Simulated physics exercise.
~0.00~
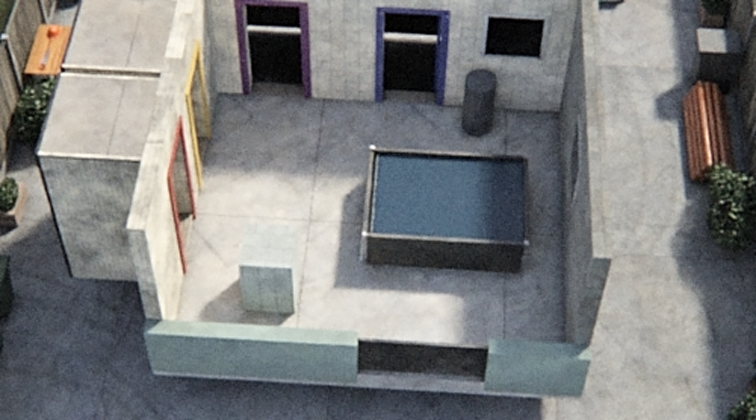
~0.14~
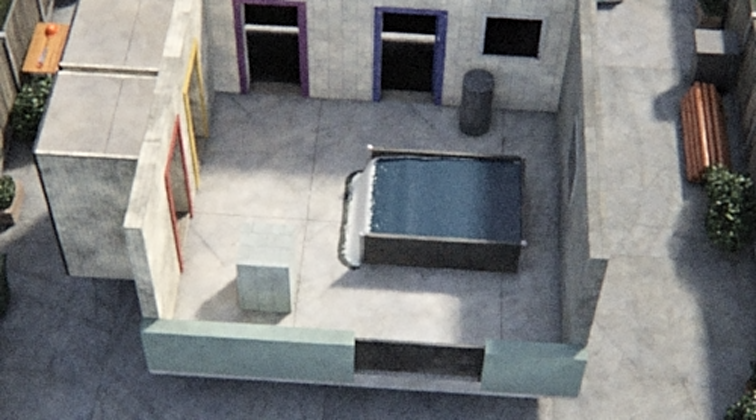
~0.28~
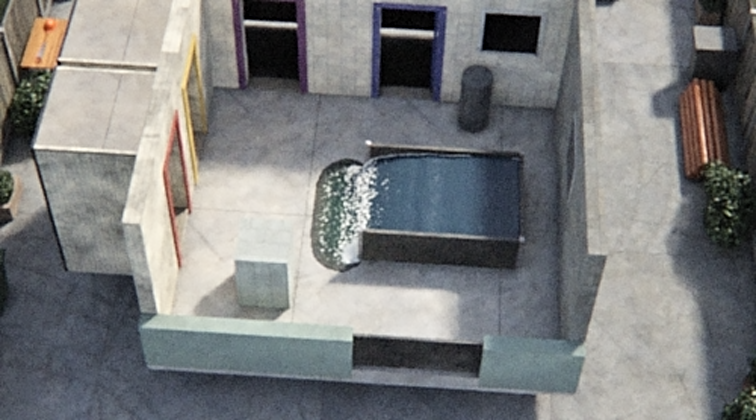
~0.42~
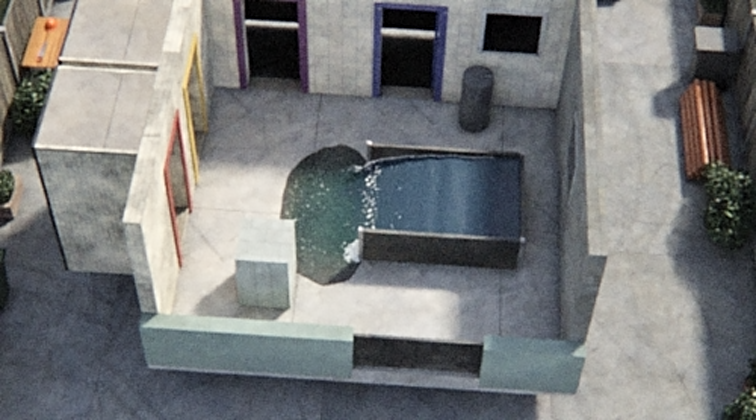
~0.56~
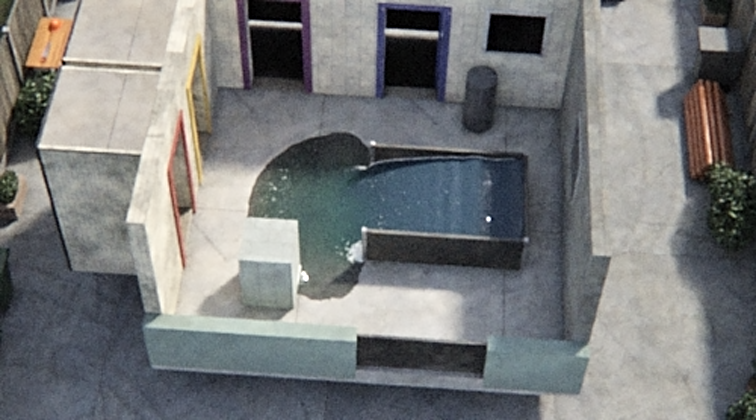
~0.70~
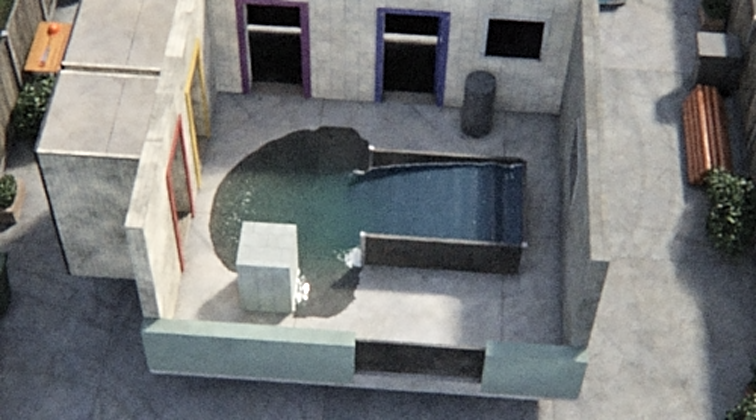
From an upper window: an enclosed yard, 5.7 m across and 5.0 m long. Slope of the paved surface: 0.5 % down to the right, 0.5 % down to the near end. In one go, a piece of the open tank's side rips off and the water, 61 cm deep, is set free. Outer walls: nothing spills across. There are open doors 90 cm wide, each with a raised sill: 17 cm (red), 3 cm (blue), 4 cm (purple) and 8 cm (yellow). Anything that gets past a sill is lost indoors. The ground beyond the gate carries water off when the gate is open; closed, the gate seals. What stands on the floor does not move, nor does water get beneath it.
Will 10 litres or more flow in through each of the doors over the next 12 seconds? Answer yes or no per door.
Red door: Yes, blue door: Yes, purple door: Yes, yellow door: Yes.
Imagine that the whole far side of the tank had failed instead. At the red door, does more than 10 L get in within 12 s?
Note: Red door, short of the limit.
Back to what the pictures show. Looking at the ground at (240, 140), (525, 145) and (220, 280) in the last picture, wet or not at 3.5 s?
Soaked, untouched, soaked.
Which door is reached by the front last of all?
Last: Blue.
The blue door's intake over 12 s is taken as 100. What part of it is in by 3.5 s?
Some 0 in a hundred.
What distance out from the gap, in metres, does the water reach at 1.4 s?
Roughly 3.4 m.
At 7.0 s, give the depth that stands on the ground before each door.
Depth readings (cm): Red = 9; blue = 4; purple = 8; yellow = 7.
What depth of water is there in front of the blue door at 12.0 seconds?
Roughly 8.0 cm deep.
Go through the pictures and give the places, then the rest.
The first picture shows the open tank at (447, 198) is whole and still, 61 cm deep.
In the second picture, the front is at (356, 266), 0.9 m from the gap at (368, 209); 0.4 m2 of floor is under water; 61 cm left at the back of the open tank.
In the third picture, water pours out at (366, 207) and has run 1.1 m, to (330, 264); typically 11 cm deep outside, 61 cm at the open tank's back.
In the fourth picture, water pours out at (367, 208) and has run 1.4 m, to (306, 272); typically 9 cm deep outside, 61 cm at the open tank's back.
In the fifth picture, water pours out at (370, 209) and has run 1.8 m, to a hidden place; typically 7 cm deep outside, 61 cm at the open tank's back.
In the sixth picture, the front is at (215, 228), 2.4 m from the gap at (369, 213); 5.4 m2 of floor is under water; 58 cm left at the back of the open tank.
After 1.4 s water covers 40 % of the floor and is deepest (33 cm) near (188, 245); red door 31 cm at the sill, 14 L in, blue door not reached, purple door not reached, yellow door 19 cm at the sill, 18 L in.
After 2.2 s water covers 45 % of the floor and is deepest (34 cm) near (186, 255); red door 33 cm at the sill, 73 L in, blue door not reached, purple door 5 cm at the sill, 2 L in, yellow door 25 cm at the sill, 85 L in.
After 3.5 s water covers 55 % of the floor and is deepest (28 cm) near (217, 96); red door 21 cm at the sill, 140 L in, blue door not reached, purple door 13 cm at the sill, 42 L in, yellow door 18 cm at the sill, 181 L in.
After 7.0 s water covers 95 % of the floor and is deepest (14 cm) near (521, 372); red door 9 cm at the sill, 147 L in, blue door 4 cm at the sill, 2 L in, purple door 8 cm at the sill, 144 L in, yellow door 7 cm at the sill, 230 L in.
After 12.0 s water covers 95 % of the floor and is deepest (12 cm) near (558, 281); red door 4 cm at the sill, 147 L in, blue door 8 cm at the sill, 25 L in, purple door 3 cm at the sill, 161 L in, yellow door 3 cm at the sill, 230 L in.
